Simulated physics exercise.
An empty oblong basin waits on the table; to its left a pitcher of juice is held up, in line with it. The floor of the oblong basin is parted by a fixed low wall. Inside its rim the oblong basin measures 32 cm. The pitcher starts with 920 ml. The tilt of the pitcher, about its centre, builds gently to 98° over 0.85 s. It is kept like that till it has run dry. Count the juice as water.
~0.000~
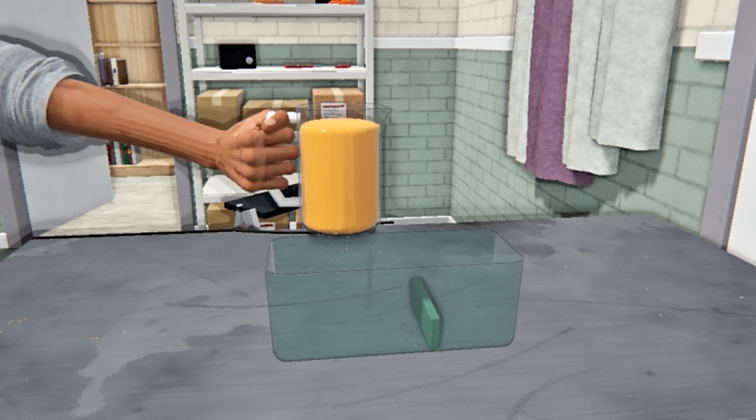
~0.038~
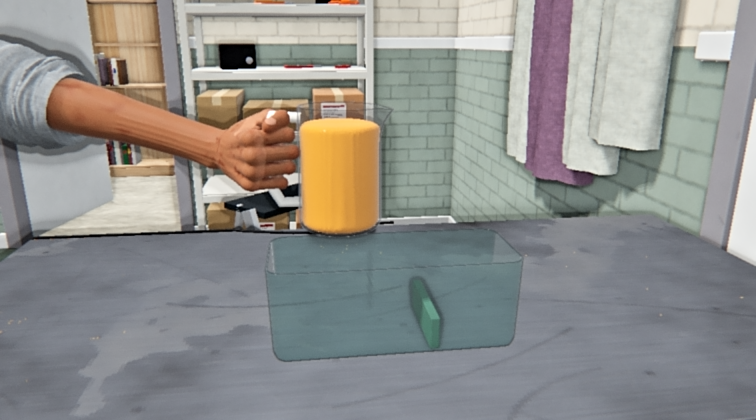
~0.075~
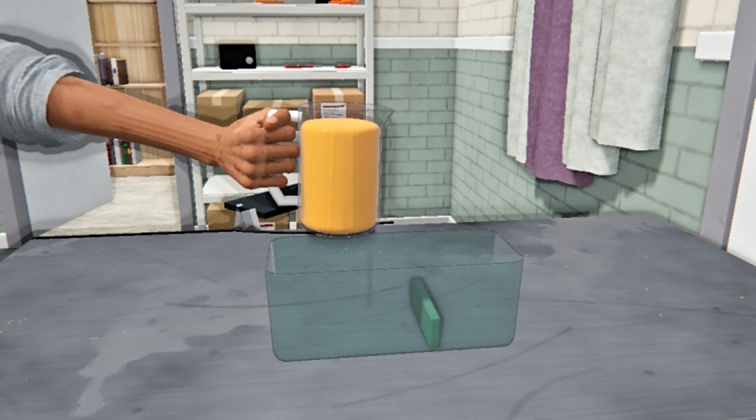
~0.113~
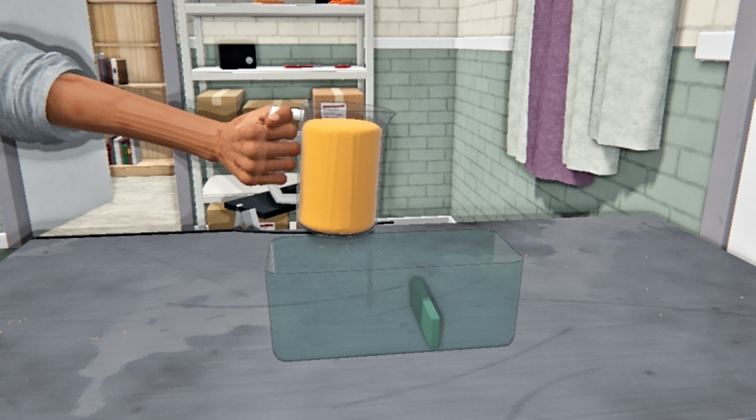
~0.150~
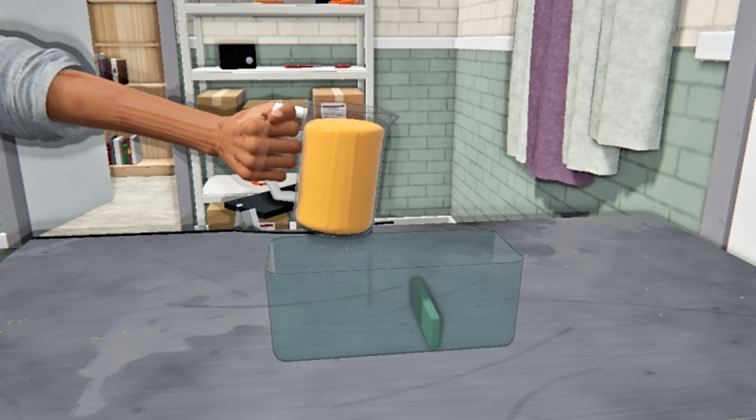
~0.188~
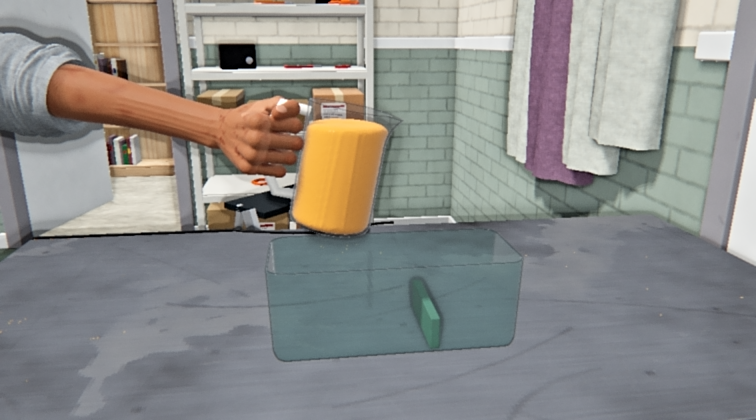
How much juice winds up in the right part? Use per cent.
About 62 per cent.
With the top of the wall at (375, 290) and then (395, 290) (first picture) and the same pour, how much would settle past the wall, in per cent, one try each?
First 100, then 95 per cent.
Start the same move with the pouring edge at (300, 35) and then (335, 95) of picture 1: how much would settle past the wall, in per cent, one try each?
First 10, then 15 per cent.
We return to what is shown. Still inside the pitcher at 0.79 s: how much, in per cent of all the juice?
About 48 per cent.
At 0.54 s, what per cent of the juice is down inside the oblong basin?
Some 2 per cent.
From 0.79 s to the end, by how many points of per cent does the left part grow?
Some 36 per cent.
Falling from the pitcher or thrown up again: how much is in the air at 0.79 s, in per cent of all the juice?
Some 16 per cent.
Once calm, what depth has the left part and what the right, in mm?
Left about 14 mm, right about 46 mm.
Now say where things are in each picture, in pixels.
Tilt 0°; pouring edge (393, 107); surface from (299, 125) to (380, 124); the oblong basin's rim runs from (268, 256) to (509, 245); the wall's top is at (425, 299), in the first picture.
Tilt 0°; pouring edge (394, 108); surface from (300, 125) to (380, 124), in the second picture.
Tilt 2°; pouring edge (395, 109); surface from (301, 124) to (380, 125), in the third picture.
Tilt 4°; pouring edge (397, 111); surface from (302, 124) to (381, 126), in the fourth picture.
Tilt 7°; pouring edge (400, 114); surface from (305, 124) to (384, 126), in the fifth picture.
Tilt 11°; pouring edge (403, 119); surface from (307, 127) to (388, 126), in the sixth picture.
By 0.54 s the tilt is 69° and 87 per cent is still to pour, 0 is left of the wall and 2 right of it.
By 0.79 s the tilt is 97° and 48 per cent is still to pour, 1 is left of the wall and 36 right of it.
By 1.06 s the tilt is 98° and 14 per cent is still to pour, 5 is left of the wall and 75 right of it.
By 1.35 s the tilt is 98° and 4 per cent is still to pour, 12 is left of the wall and 82 right of it.
At rest 37 per cent lies left of the wall, 62 right of it and 1 outside.
